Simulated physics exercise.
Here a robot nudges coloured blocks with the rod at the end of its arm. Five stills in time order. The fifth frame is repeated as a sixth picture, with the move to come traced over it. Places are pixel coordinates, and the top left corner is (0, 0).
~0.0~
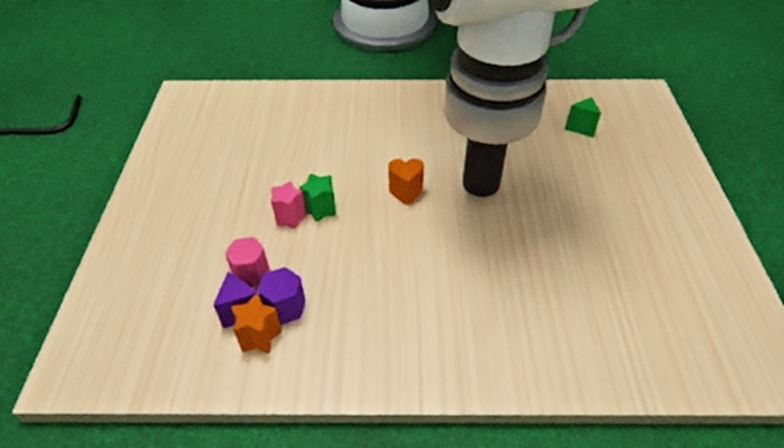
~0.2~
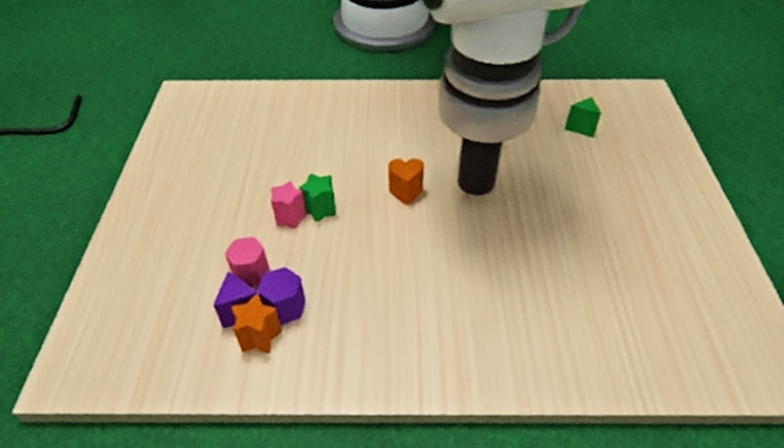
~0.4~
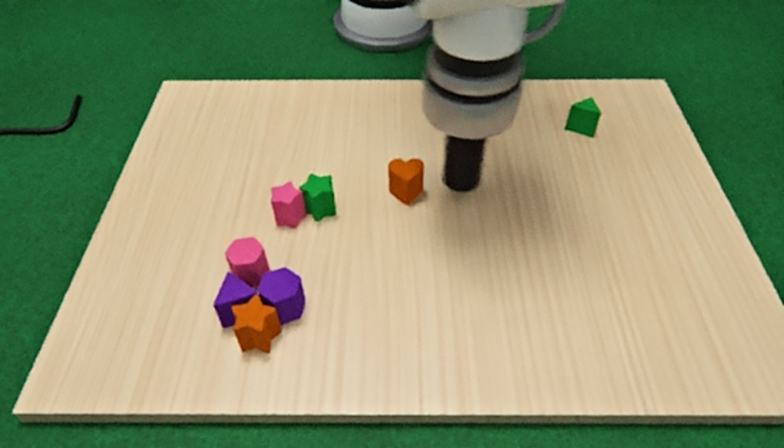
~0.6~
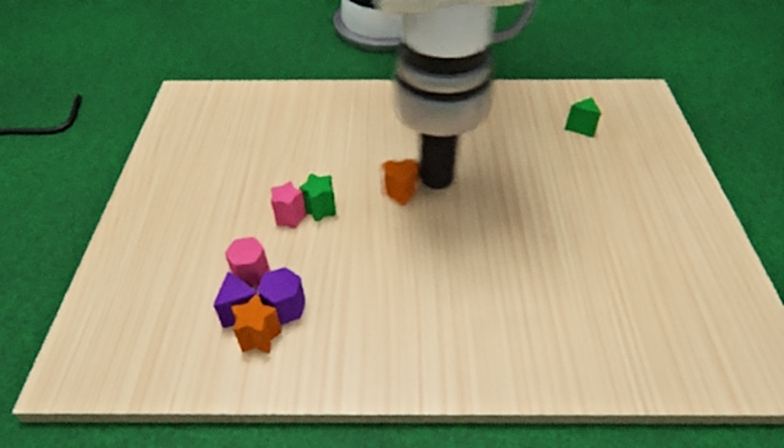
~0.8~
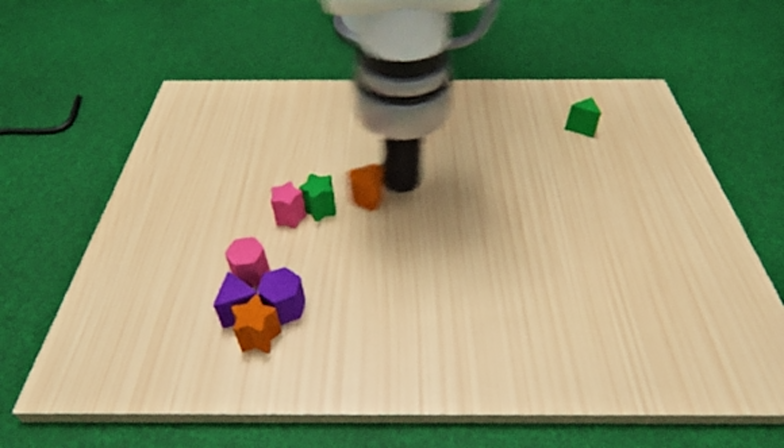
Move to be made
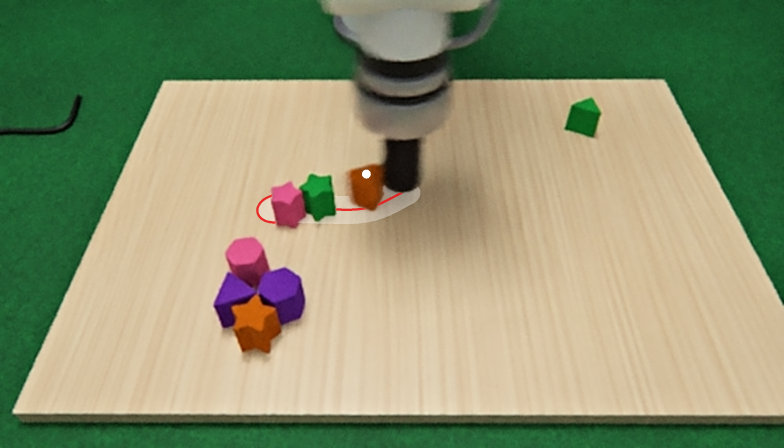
A robot arm moved its black rod left across the wooden board and pushed the orange heart block left, closer to the green and pink star blocks, while the other blocks stayed still.
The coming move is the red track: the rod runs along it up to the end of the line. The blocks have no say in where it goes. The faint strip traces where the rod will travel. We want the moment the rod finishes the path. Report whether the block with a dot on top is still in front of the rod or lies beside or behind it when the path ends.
The rod keeps it before itself.
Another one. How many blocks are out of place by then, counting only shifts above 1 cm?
By the end, three or more blocks will have moved.
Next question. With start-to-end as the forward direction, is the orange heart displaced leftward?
No, that is not what happens.
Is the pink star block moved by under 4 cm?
I'd say no.
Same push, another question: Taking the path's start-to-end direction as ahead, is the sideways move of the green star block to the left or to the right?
It's set to shift right.
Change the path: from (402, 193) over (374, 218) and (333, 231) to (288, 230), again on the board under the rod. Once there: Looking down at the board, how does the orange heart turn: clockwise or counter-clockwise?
It is turned clockwise.
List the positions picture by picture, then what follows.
In the first frame, rod tip (481, 184); block tops, pink hexagonal block (244, 250); pink star block (285, 192); green star block (317, 184); orange heart (406, 167).
In the second frame, rod (476, 183); blocks unchanged.
In the third frame, rod (461, 179); blocks unchanged.
In the fourth frame, rod (436, 177); orange heart (401, 168).
In the fifth frame, rod (402, 180); pink hexagonal block (244, 250); pink star block (285, 192); green star block (317, 184); orange heart (366, 174).
Path on the board, from (402, 193) over (364, 208) and (320, 209) to (276, 208); the dot is on the orange heart.
What follows on the original path. One third of the way, rod (362, 196); pink star block (268, 197), turned 15° anticlockwise; green star block (293, 185); orange heart (323, 182), turned 30° clockwise.
Two thirds of the way, rod (318, 196); pink star block (239, 202), turned 105° anticlockwise; green star block (250, 180); orange heart (279, 181), turned 35° clockwise.
At the end, rod (274, 196); pink hexagonal block in place; pink star block (227, 204), turned 165° anticlockwise; green star block (206, 177); orange heart (234, 178), turned 40° clockwise.
